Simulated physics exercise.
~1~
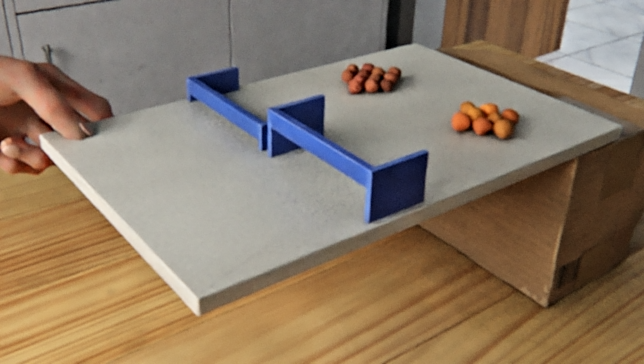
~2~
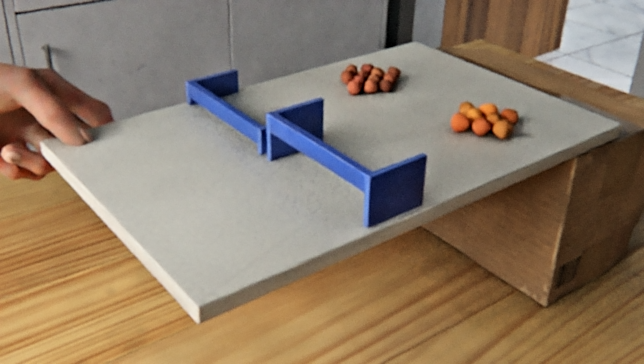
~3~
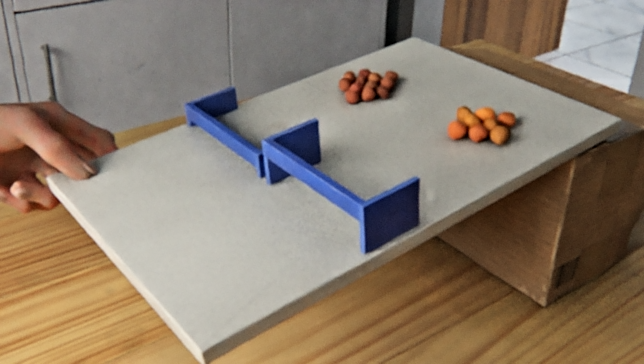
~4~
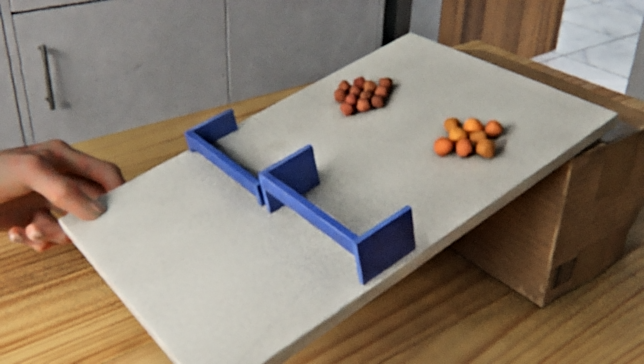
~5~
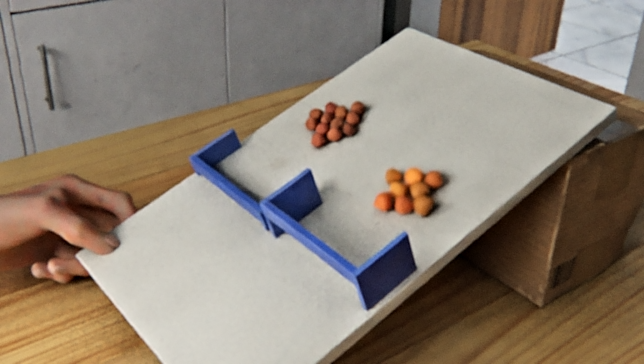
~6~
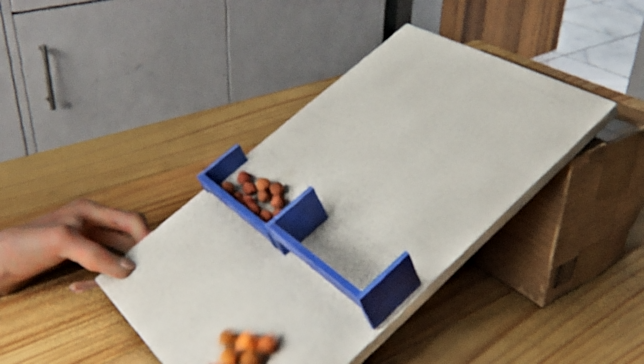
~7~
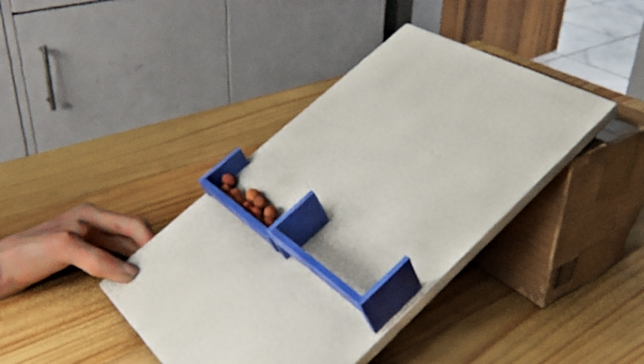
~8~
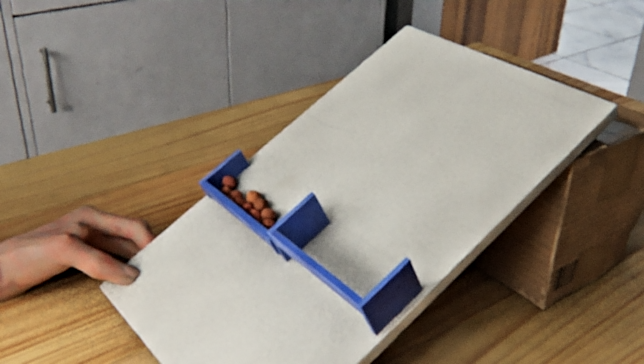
A tilting board sends orange balls past one blue gate while reddish-brown ones stay caught.
